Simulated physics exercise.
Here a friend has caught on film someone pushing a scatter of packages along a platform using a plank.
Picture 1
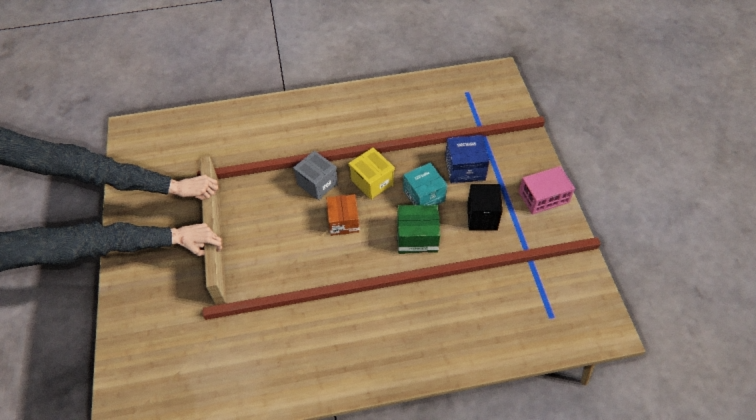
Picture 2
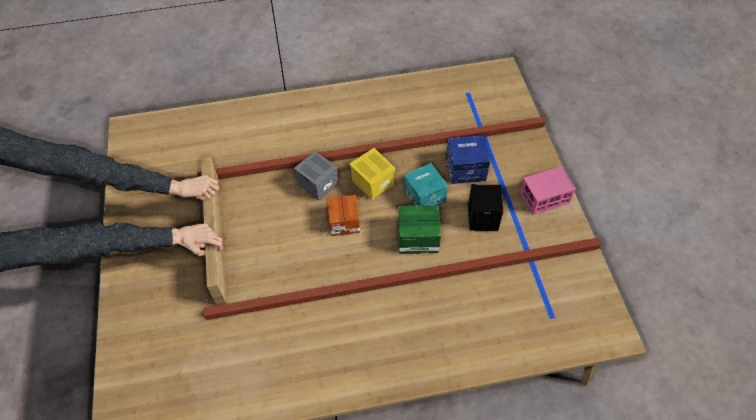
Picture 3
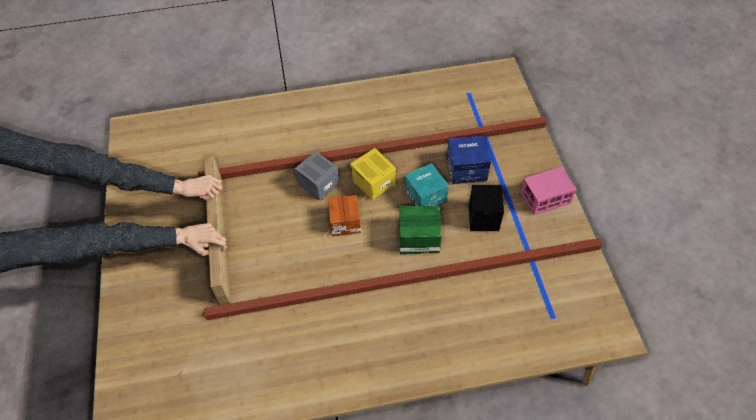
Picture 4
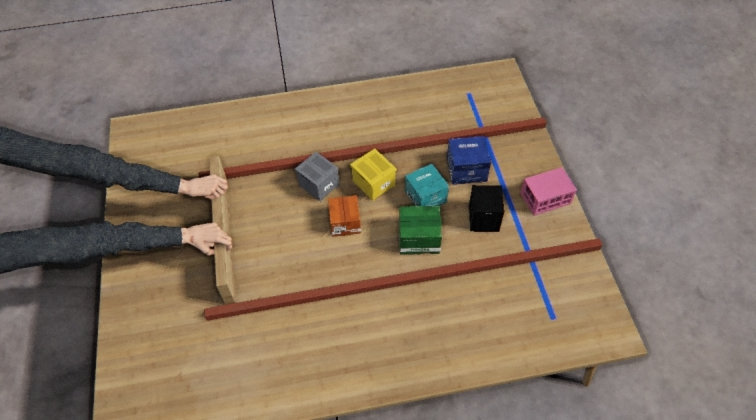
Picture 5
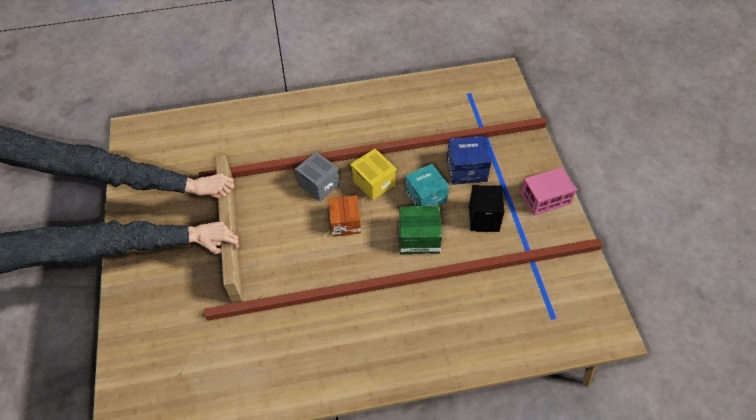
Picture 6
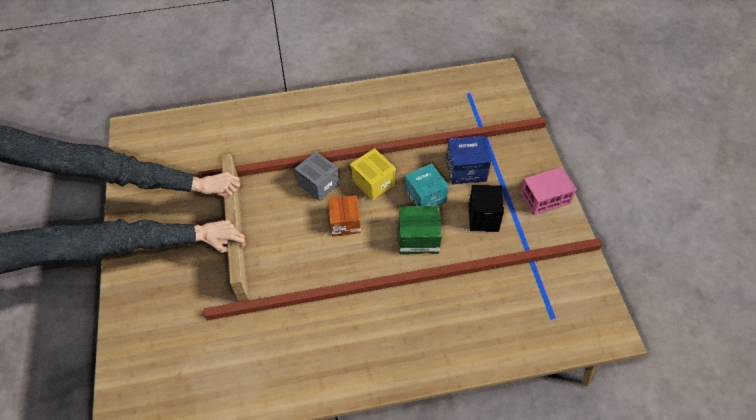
Two hands slide a wooden plank slightly right across a table toward scattered, unmoving crates.
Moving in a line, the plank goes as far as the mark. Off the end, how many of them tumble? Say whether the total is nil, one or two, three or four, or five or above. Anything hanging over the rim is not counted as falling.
The total is one or two.
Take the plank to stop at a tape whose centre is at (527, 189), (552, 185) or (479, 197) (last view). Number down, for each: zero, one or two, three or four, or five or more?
Going one by one, the answers are three to four, 5 or more and zero.
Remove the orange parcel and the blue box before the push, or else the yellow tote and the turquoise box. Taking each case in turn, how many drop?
1 in the first try, 1 in the second.
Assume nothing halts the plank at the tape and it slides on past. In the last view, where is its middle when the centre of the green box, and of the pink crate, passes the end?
Points: About (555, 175) and about (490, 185).
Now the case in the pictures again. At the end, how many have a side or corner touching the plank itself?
Result: 3 in all.
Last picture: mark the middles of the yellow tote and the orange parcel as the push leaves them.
Close to (536, 141); the other close to (521, 185).
Early on, none off yet; pink crate at rest near (548, 191); black crate at rest near (486, 209); blue box at rest near (468, 160).
A while later, none off yet; pink crate at rest near (548, 191); black crate travelled a little near (493, 210); blue box travelled a little near (487, 157).
Finally, the number that fall off is one or two; lost, blue box and pink crate.
